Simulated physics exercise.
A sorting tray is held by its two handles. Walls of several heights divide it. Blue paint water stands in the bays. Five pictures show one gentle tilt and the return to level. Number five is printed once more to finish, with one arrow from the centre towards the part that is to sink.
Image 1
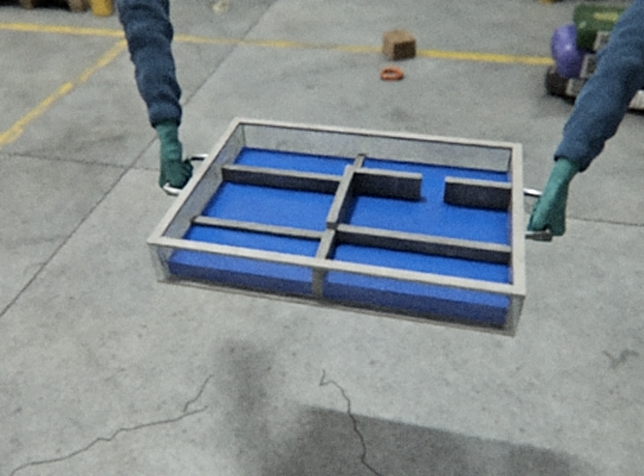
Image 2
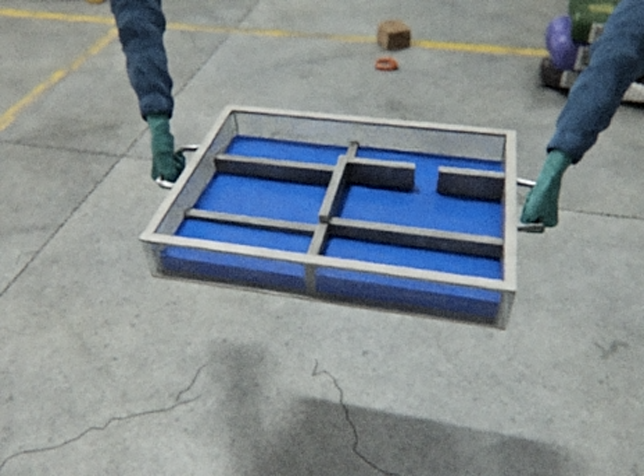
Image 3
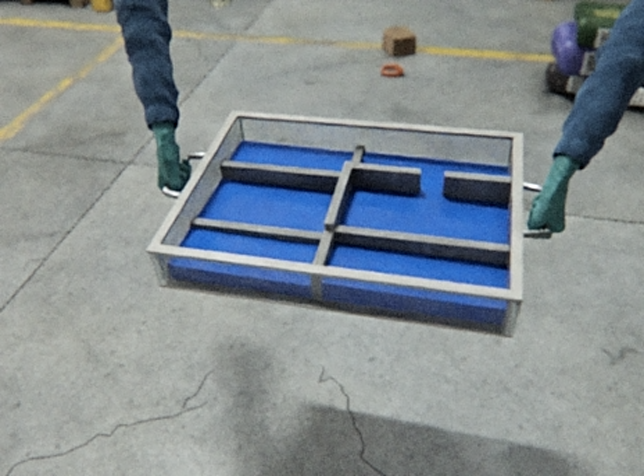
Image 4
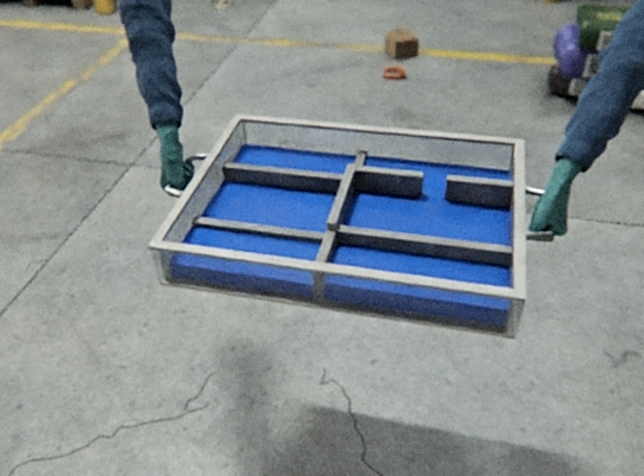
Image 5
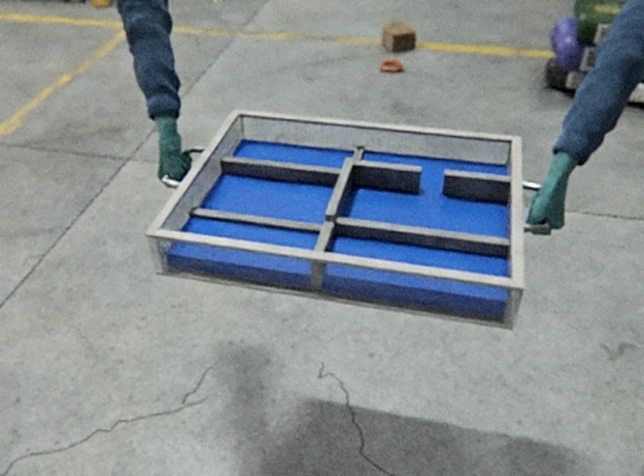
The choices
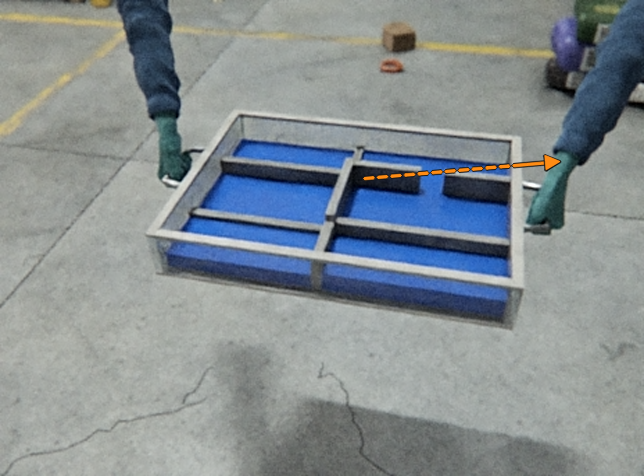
In the video, two gloved hands hold a divided, clear-sided tray with blue liquid in its bays above a concrete floor, tilting it slightly down toward the front and then bringing it back to level.
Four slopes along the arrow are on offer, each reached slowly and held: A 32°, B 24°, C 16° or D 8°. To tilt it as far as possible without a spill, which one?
D is the one.
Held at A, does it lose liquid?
Yes, it does.
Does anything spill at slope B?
Yes, it does.
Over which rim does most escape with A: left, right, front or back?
Over the right one.
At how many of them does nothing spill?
One of the four.
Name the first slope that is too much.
It is C.
The tray is level; deepest in the front right bay, at (414, 270), shallowest in the centre left.
Tipped about 3° down to the front; no wall is crossed.
Tipped about 5° down to the front; no wall is crossed.
Tipped about 2° down to the front; no wall is crossed.
The tray is level; deepest in the front right bay, at (413, 263), shallowest in the centre left.
The arrow ends at (554, 162).
Choosing A, about 65 % goes over the rim.
Choosing B, about 47 % goes over the rim.
Choosing C, about 7 % goes over the rim.
Choosing D, nothing spills; the centre right bay holds the most.
